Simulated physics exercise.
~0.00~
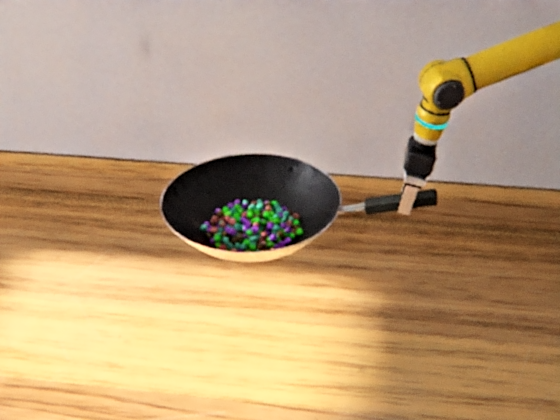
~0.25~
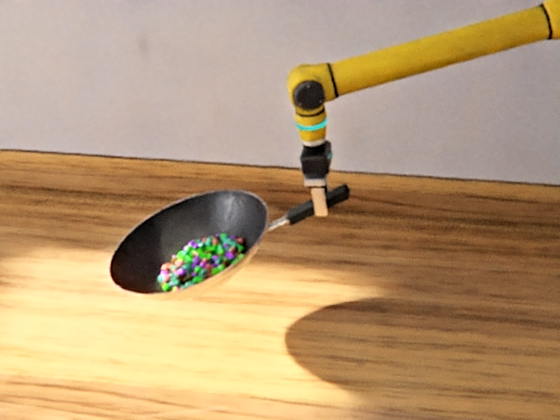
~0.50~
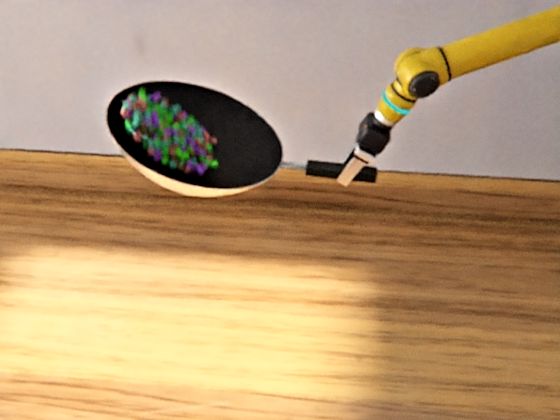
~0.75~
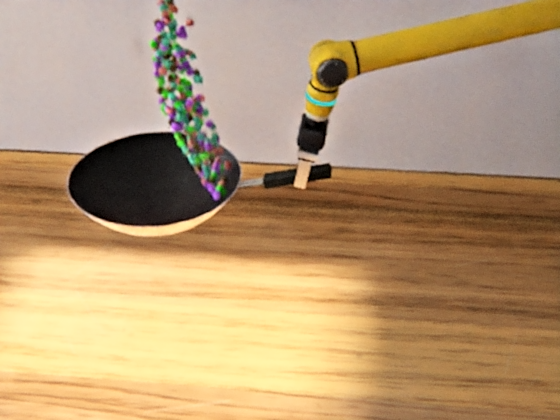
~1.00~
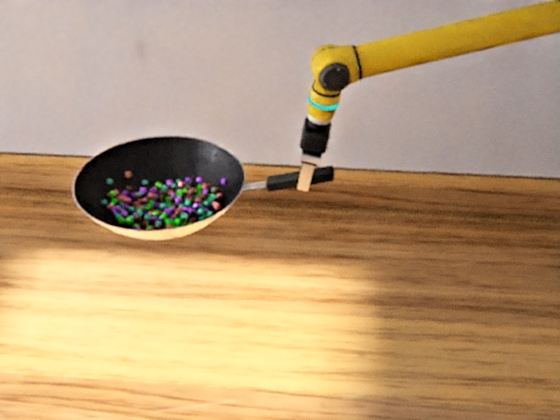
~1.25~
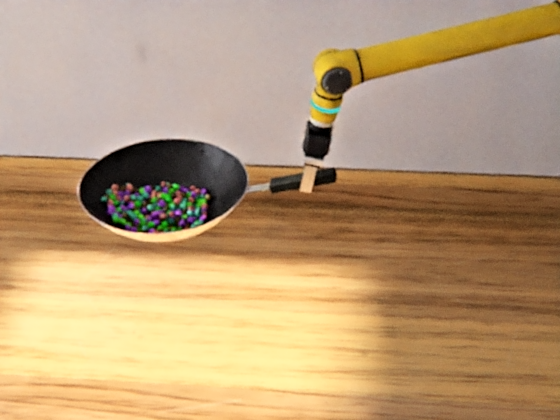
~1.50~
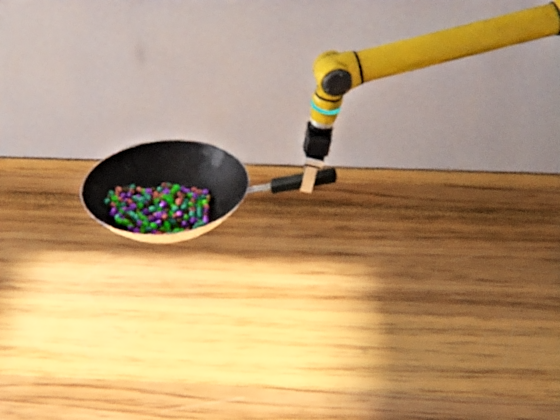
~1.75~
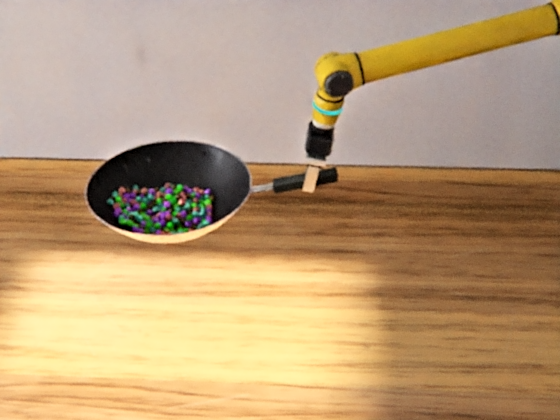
On a wooden tabletop, a yellow robot arm tilting and lifting a wok, tossing colourful sweets high and catching them back inside.
